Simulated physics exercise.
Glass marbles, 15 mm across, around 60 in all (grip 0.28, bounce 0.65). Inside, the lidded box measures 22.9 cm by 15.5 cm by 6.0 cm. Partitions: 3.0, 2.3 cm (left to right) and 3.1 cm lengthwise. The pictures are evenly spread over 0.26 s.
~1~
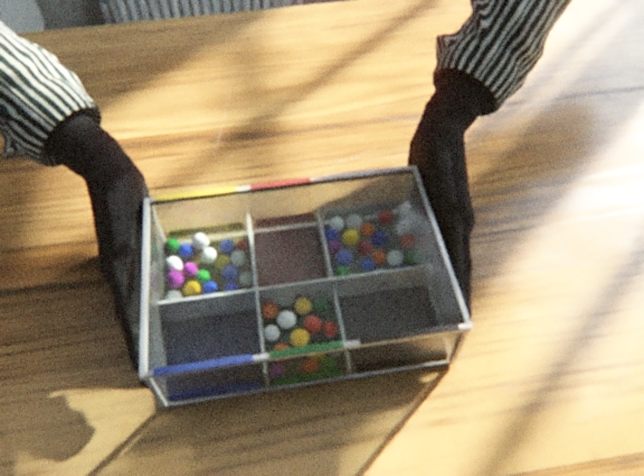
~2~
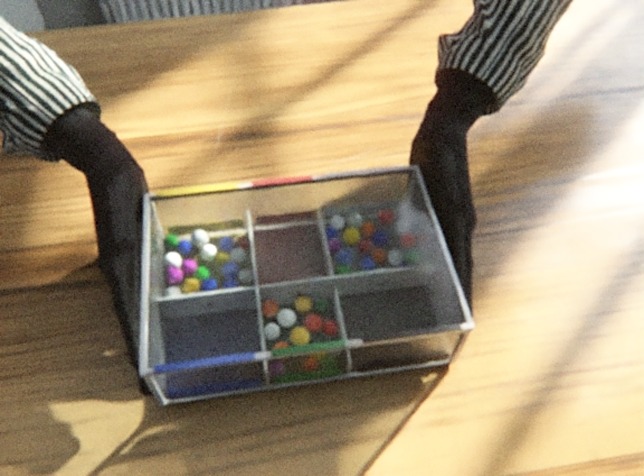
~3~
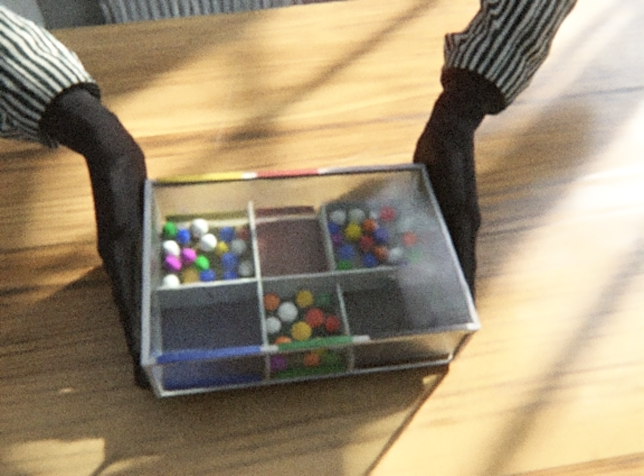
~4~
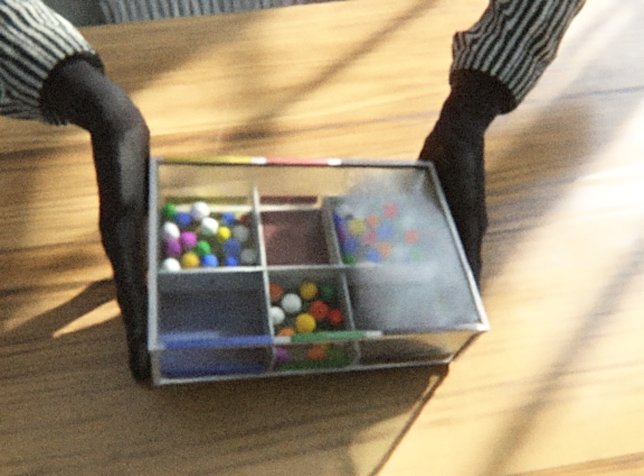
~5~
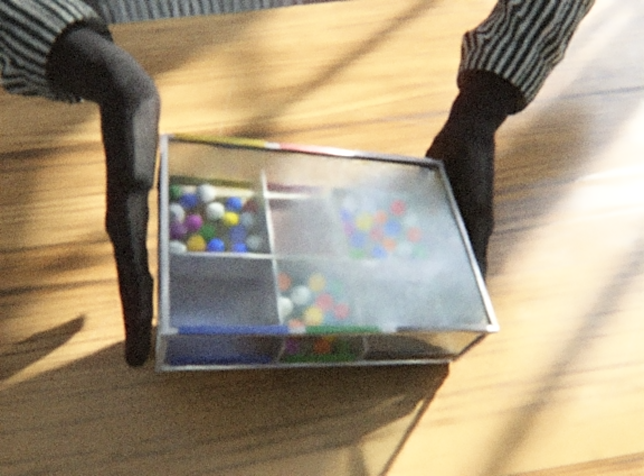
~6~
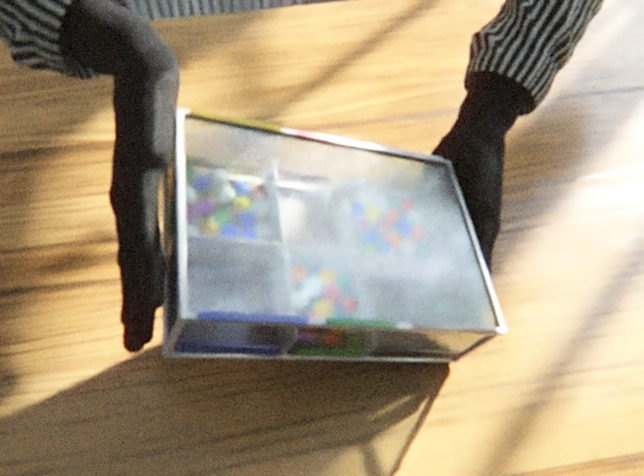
A clear lidded box of colourful marbles, held by two dark-gloved hands above a wooden table, stayed nearly still at first, then tilted toward its right front corner as pale glare spread across the lid.
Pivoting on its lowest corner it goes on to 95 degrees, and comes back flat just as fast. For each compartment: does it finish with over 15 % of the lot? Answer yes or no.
Red: No, blue: No, green: No, yellow: No, white: Yes, black: Yes.
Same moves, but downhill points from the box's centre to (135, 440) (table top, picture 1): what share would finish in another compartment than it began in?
Some 70 per cent.
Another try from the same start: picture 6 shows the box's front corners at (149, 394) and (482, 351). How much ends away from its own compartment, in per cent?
In that case some 80 per cent.
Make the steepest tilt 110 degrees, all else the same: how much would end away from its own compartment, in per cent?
About 75 per cent.
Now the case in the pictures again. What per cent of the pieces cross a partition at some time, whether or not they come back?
Some 70 per cent.
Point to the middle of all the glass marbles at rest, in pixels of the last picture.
Near (399, 292).
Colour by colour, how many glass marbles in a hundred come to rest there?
Red 0; blue 0; green 0; yellow 0; white 45; black 55.
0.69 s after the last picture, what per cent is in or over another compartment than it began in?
Roughly 30 per cent.
Then, 0.69 s after the last picture, tilt 94 degrees; red 15 %, green 15 %, yellow 20 %, white 35 %, black 15 %.
Then, 1.15 s after the last picture, tilt 40 degrees; white 45 %, black 55 %.
Then, 1.69 s after the last picture, tilt 0 degrees; white 45 %, black 55 %.
In the end, red 0 %, blue 0 %, green 0 %, yellow 0 %, white 45 %, black 55 %.
